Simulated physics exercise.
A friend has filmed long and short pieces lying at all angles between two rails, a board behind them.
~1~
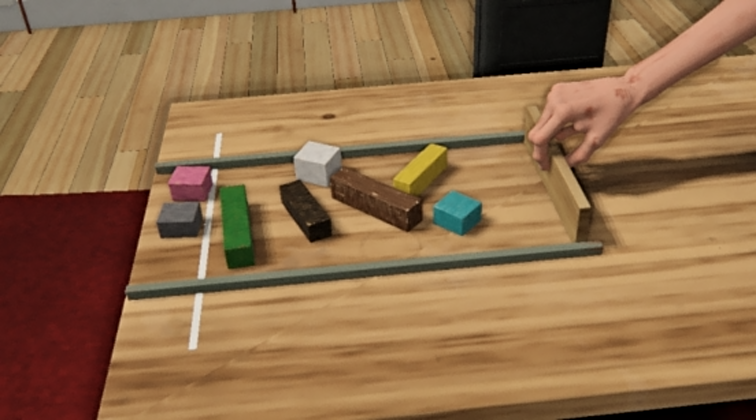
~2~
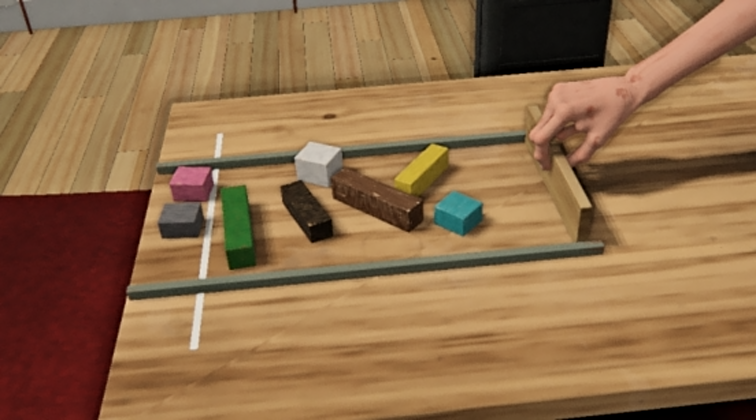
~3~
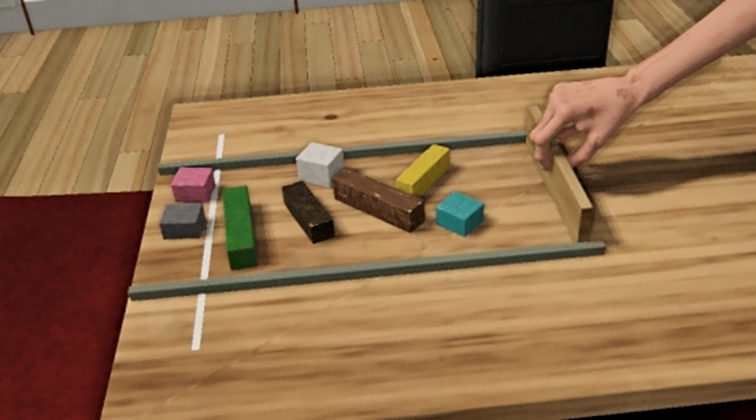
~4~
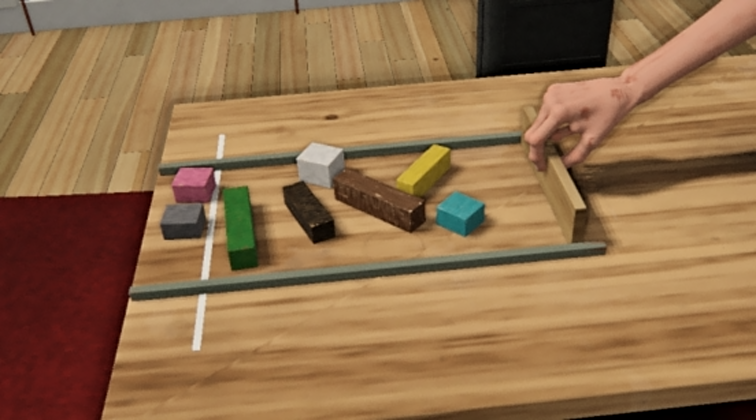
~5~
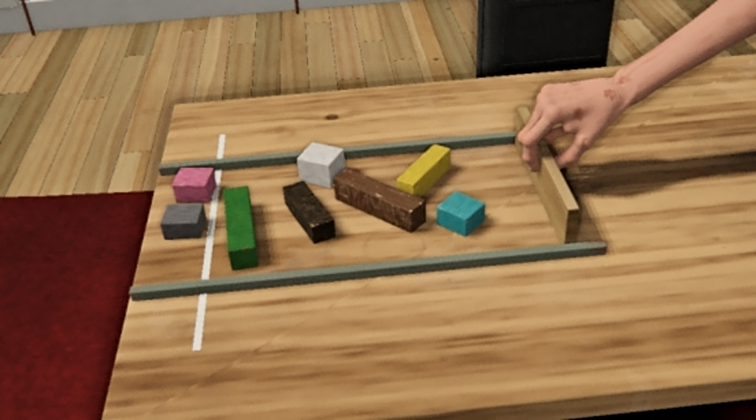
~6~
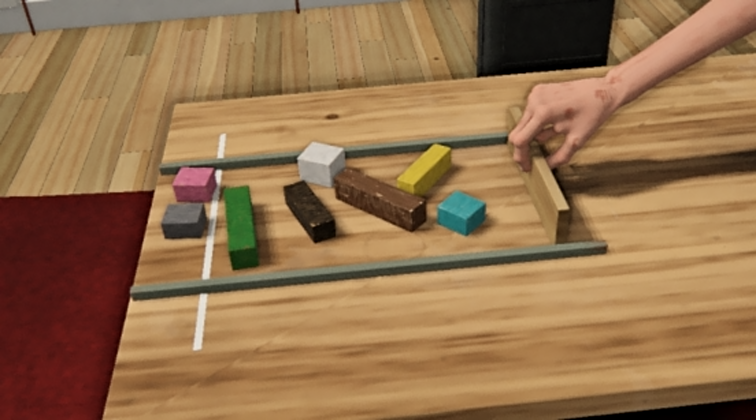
At the start, a hand holds a wooden board upright at the right end of two rails, with colored blocks and bars lying between them and a white tape line at left. The hand then slides the board slightly left, still short of the pieces, which stay where they lie.
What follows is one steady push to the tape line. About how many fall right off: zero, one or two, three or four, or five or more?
As it turns out, the number that fall off is three or four.
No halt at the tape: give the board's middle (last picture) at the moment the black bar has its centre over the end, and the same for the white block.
Its middle is around (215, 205) and around (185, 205).
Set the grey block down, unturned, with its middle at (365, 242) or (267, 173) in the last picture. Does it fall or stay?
Place by place, it stays on; falls.
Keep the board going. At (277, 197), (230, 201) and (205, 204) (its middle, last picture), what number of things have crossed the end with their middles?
Place by place, 0, 2 and 4.
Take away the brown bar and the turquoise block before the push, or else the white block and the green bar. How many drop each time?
2 in the first case, 1 in the second.
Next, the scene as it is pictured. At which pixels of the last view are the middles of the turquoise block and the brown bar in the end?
About (188, 252), and the other about (169, 219).
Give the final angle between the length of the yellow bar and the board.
About 0°.
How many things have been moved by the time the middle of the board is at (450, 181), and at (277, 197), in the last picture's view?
3 and 7.
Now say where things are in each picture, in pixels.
Grey block (180, 220); pink block (191, 184); green bar (237, 225); board (554, 171); tape (208, 222), in the first frame.
Pink block (192, 184); brown bar (376, 199), in the second frame.
Green bar (239, 226); white block (321, 165), in the third frame.
Grey block (184, 222); yellow bar (424, 173), in the fourth frame.
Pink block (195, 185); board (544, 173), in the fifth frame.
Grey block (184, 221); pink block (195, 185); green bar (241, 226); board (535, 173); tape (213, 223), in the sixth frame.
A little later, none off yet; grey block at rest near (184, 221); pink block at rest near (195, 185); green bar at rest near (241, 226).
Next, none off yet; grey block at rest near (184, 221); pink block at rest near (195, 185); green bar shifted a little near (224, 226).
When it is over, the number that fall off is three or four; down, green bar, pink block and grey block.
